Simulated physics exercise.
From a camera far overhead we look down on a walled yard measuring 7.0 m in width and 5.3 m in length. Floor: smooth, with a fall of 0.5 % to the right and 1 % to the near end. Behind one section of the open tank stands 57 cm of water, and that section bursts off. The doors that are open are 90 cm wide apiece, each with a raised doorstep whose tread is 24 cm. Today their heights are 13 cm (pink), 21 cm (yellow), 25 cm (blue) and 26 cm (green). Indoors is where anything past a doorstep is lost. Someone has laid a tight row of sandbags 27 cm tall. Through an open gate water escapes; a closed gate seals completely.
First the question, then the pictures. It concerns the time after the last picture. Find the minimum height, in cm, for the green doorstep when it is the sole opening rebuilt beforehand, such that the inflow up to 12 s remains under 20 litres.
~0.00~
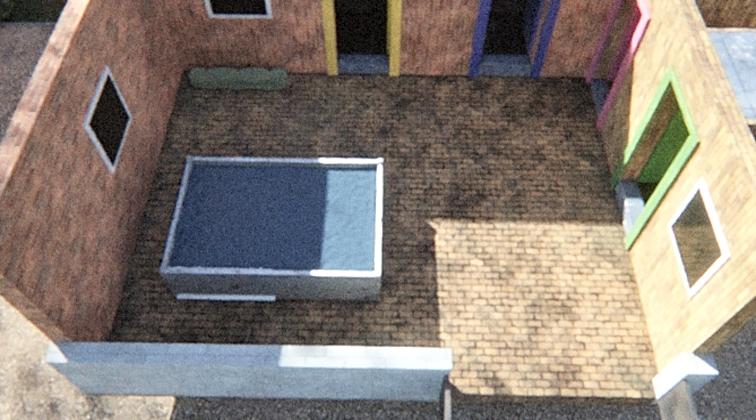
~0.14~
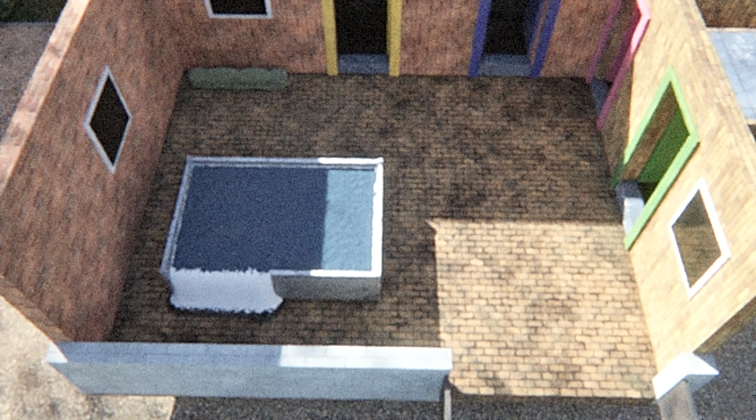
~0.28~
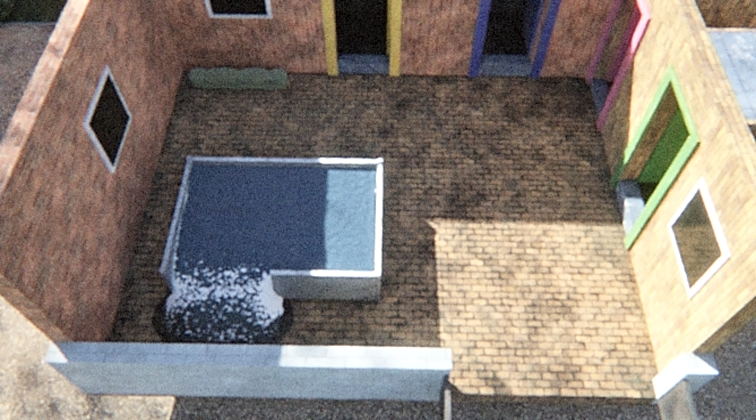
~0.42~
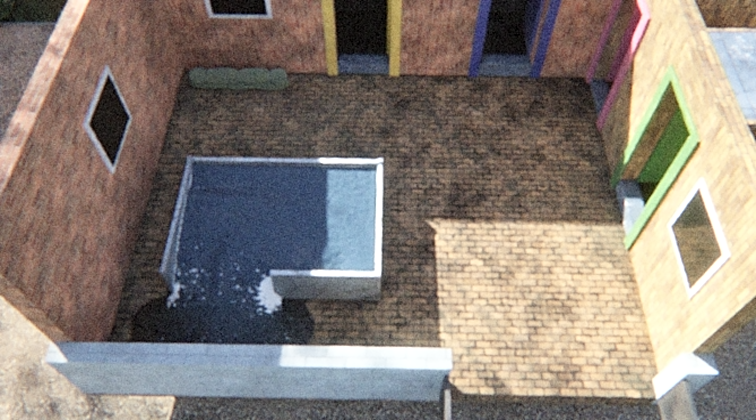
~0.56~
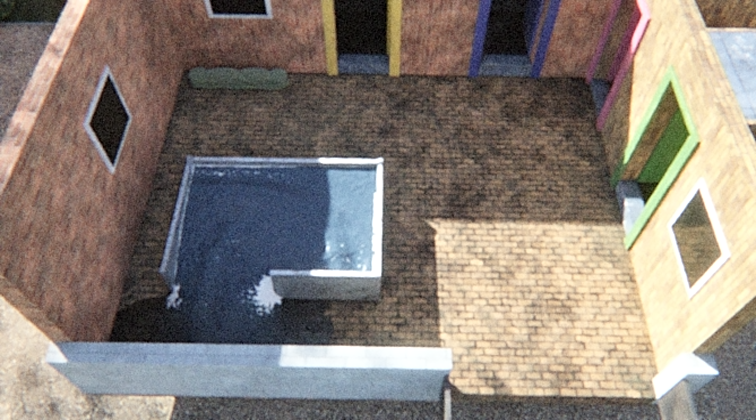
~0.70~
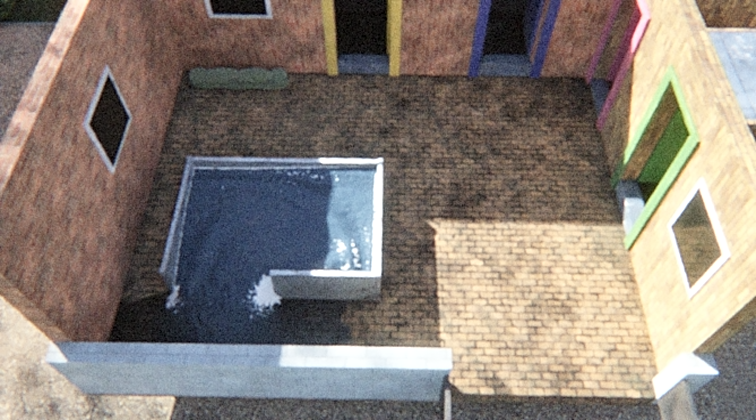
The minimum height is about 6.5 cm.
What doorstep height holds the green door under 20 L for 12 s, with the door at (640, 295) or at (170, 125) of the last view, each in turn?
About 12.0 and 6.5 cm.
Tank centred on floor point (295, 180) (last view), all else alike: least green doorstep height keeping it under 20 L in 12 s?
Some 8.5 cm.
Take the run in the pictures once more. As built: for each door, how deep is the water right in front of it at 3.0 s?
Depths in cm: Pink 0, yellow 0, blue 0, green 0.
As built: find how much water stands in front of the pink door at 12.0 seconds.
Roughly 5.5 cm deep.
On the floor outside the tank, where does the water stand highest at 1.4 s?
About (102, 367).
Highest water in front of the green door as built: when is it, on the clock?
Around 10.0 seconds.
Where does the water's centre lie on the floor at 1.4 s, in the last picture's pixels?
Centre estimate: (263, 273) px, approximately.
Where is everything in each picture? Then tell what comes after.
The first picture shows still water, 57 cm deep, in the open tank at (279, 216); the green door at (645, 172) is dry.
In the second picture, the front is at (186, 311), 0.3 m from the gap at (225, 285); 0.3 m2 of floor is wet, 57 cm left at the back.
In the third picture, water pours out at (226, 287) and has run 0.8 m, to a hidden place; about 10 cm deep outside, 57 cm at the back.
In the fourth picture, the gap is at (226, 287), the front 1.1 m out at a hidden place; the back of the open tank holds 57 cm.
In the fifth picture, the gap is at (226, 287), the front 1.2 m out at a hidden place; the back of the open tank holds 53 cm.
In the sixth picture, the gap is at (226, 287), the front 1.4 m out at a hidden place; the back of the open tank holds 47 cm; 4.6 m in a straight line remain to the green door at (645, 172).
After 1.4 s water covers 15 % of the floor, deepest (62 cm) near (102, 367); it has not reached the green door.
After 3.0 s water covers 45 % of the floor, deepest (34 cm) near (102, 367); it has not reached the green door.
After 12.0 s water covers 95 % of the floor, deepest (10 cm) near (174, 369); 7 cm at the green door, 0 litres in over its 26 cm doorstep.
At the green door as built, the water arrived by 3.4 s and peaked near 11 cm at 10.0 s.
Run again over the same 12 s with other heights there, 32 litres in over 5.5 cm, 13 litres over 7 cm. The limit of 20 litres is kept from about 6.5 cm up.
